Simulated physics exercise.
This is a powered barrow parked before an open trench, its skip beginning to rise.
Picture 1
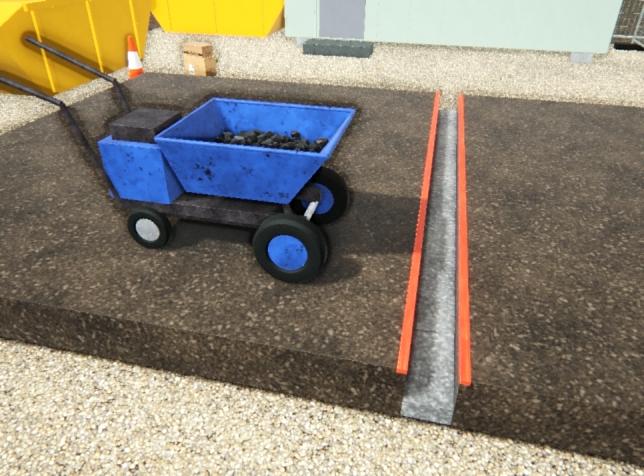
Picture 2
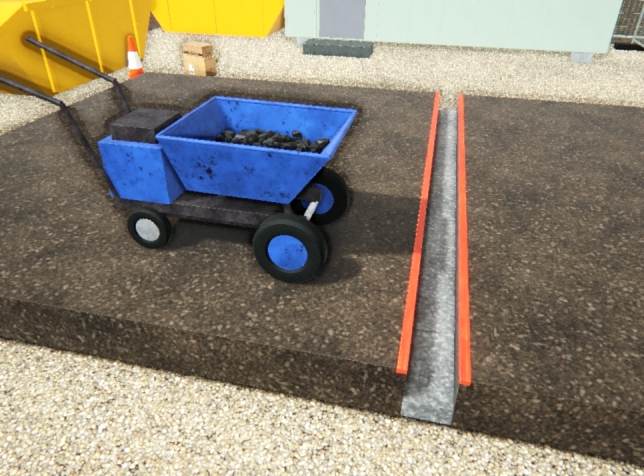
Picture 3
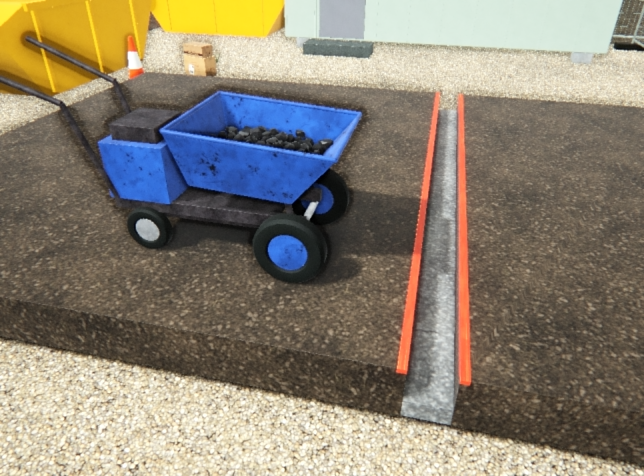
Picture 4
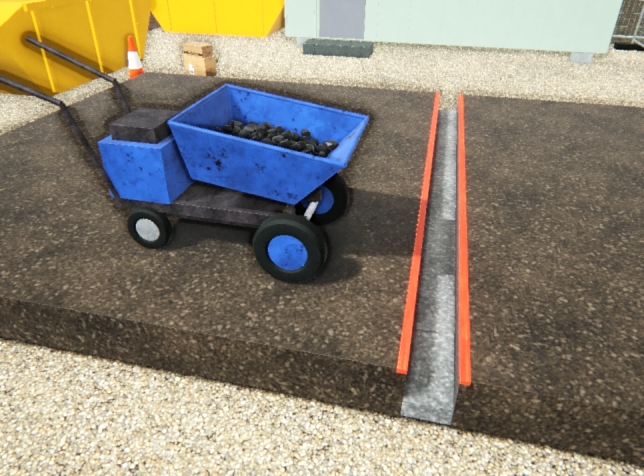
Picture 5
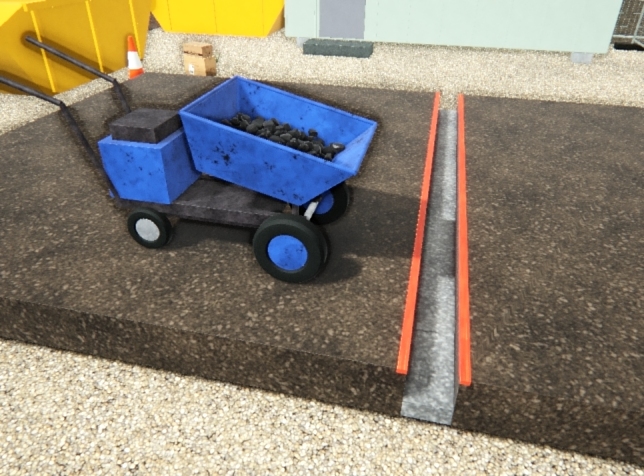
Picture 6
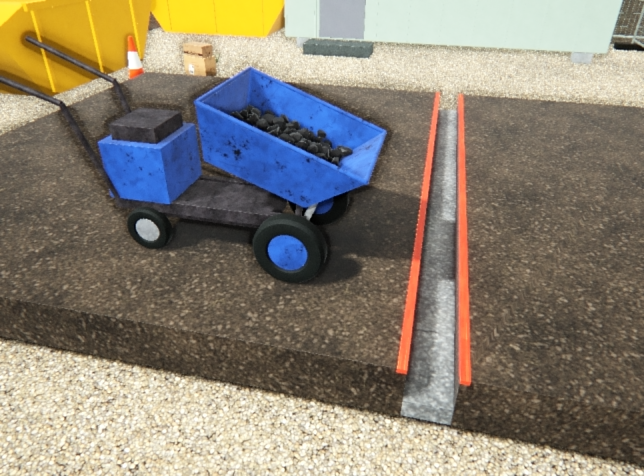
The clip opens on a blue powered barrow with dark lumps in its level skip, parked on a dark surface to the left of a narrow trench edged with orange strips. The skip tilts gradually, its rear rising and its front lip moving rightward and down, while the wheels stay still.
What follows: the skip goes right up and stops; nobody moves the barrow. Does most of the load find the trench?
In the trench: More than half.
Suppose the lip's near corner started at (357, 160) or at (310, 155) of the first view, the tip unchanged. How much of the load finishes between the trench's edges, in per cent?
The first gives 90 %, the second 50 %.
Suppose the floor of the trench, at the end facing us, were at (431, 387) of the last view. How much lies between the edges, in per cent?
Roughly 50 in a hundred.
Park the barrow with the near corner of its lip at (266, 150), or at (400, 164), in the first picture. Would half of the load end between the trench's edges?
At the first place the smaller part, at the second under half.
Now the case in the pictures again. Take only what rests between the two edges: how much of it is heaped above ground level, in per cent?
Near 10 %.
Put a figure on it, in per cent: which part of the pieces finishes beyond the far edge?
About 0 per cent.
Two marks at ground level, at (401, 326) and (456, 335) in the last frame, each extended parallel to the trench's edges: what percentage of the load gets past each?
Near 90 % and 0 %.
Soon, skip tipped steeply; all in the skip.
A while on, skip tipped right over; most in the skip; a small part short of the trench; a small part in or heaped over the trench.
Towards the end, skip tipped right over; about a quarter in the skip; a small part short of the trench; about two thirds in or heaped over the trench; a stray few beyond it.
Finally, skip tipped right over; a small part in the skip; a small part short of the trench; most in or heaped over the trench; a stray few beyond it.
